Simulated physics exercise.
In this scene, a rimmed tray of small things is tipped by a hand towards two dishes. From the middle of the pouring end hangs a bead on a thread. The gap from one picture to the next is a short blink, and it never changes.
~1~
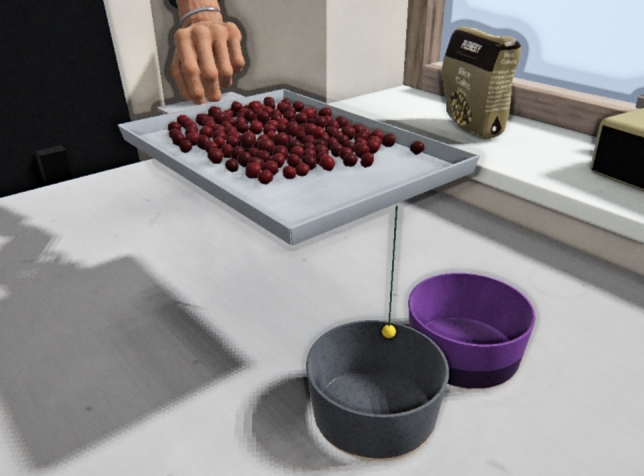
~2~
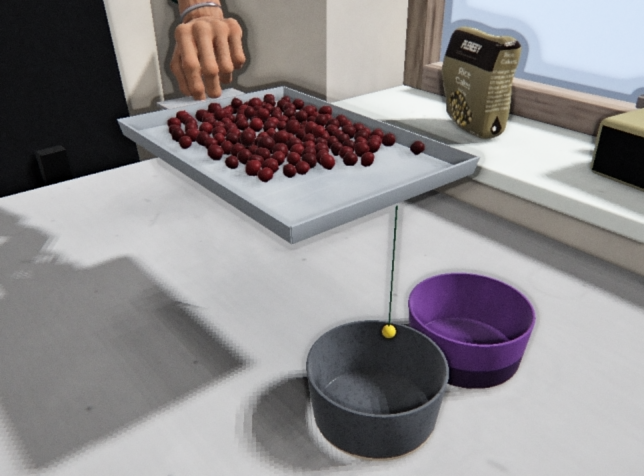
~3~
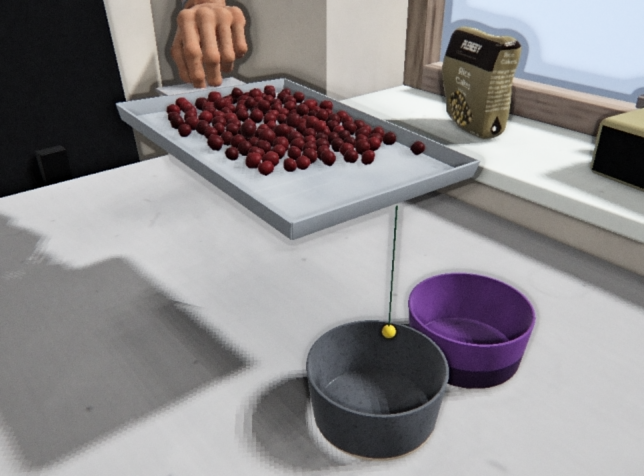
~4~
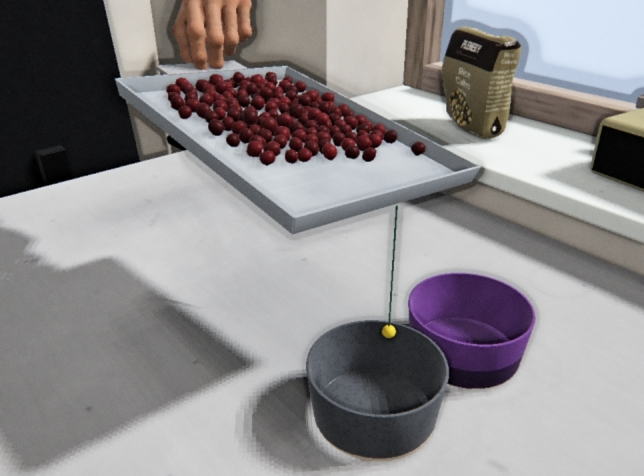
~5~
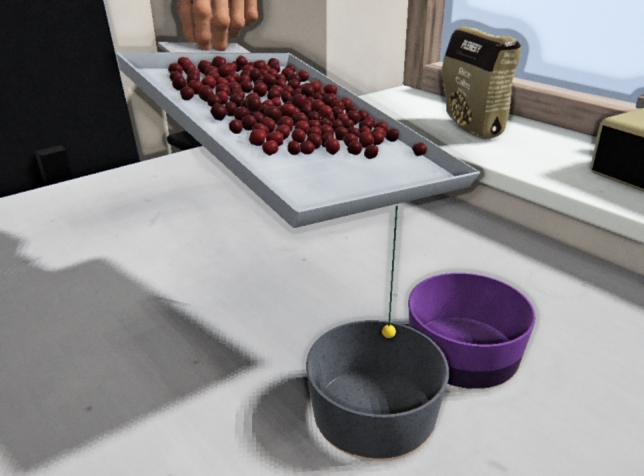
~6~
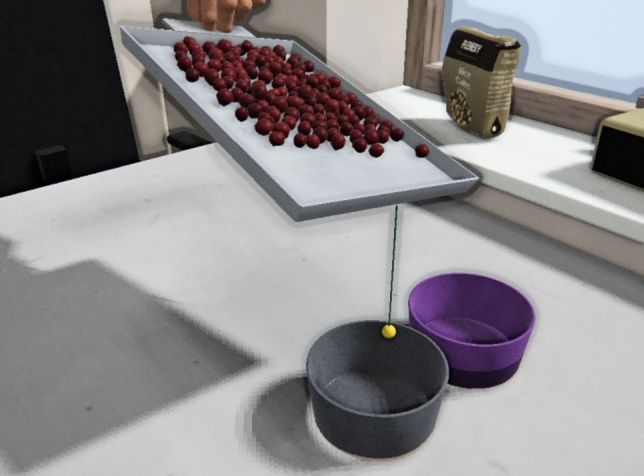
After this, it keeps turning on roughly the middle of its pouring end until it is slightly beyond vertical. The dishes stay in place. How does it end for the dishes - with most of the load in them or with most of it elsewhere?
With most in them.
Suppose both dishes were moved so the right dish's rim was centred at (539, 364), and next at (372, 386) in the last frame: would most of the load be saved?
Try 1: A minority of it. Try 2: A minority of it.
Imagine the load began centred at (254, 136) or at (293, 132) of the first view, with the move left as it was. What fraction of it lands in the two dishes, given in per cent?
Shares in turn: 80 % and 80 %.
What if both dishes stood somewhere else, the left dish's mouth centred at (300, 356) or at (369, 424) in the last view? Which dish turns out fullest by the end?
Right side first, Right side second.
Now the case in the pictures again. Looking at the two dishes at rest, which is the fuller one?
The fuller one is the one on the right.
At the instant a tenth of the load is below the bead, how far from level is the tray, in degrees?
Around 110° of tilt.
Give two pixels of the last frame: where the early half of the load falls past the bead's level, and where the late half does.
I'd put it at roughly (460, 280), and after that at roughly (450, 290).
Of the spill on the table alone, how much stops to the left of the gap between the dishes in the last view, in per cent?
Around 20 per cent, give or take.
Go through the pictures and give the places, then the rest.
Corners of the pouring end at (291, 225) and (475, 155), level; middle of the load at (285, 137), dried cherries; left dish at (427, 424); right dish at (519, 356); bead on its thread at (389, 332), in the first frame.
Corners of the pouring end at (292, 224) and (475, 157), level; middle of the load at (285, 135), in the second frame.
Corners of the pouring end at (293, 220) and (475, 160), tipped barely, lowest at the right corner; middle of the load at (285, 128), in the third frame.
Corners of the pouring end at (295, 214) and (475, 166), tipped a little, lowest at the right corner; middle of the load at (287, 118), in the fourth frame.
Corners of the pouring end at (299, 208) and (475, 171), tipped a little, lowest at the right corner; middle of the load at (289, 107), in the fifth frame.
Corners of the pouring end at (302, 203) and (474, 176), tipped clearly, lowest at the right corner; middle of the load at (294, 97); left dish at (427, 424); right dish at (519, 356), in the sixth frame.
Soon after the last picture, tray tipped steeply; nearly all on the tray; a stray few in the right dish; a stray few outside both; a small part in the air.
A little later, tray tipped right over; nearly all on the tray; a small part in the right dish; a stray few outside both.
Later still, tray tipped past a quarter turn; a small part in the left dish; most in the right dish; about a quarter outside both; a stray few in the air.
At rest, tray tipped past a quarter turn; a small part in the left dish; most in the right dish; about a quarter outside both; a stray few in the air.
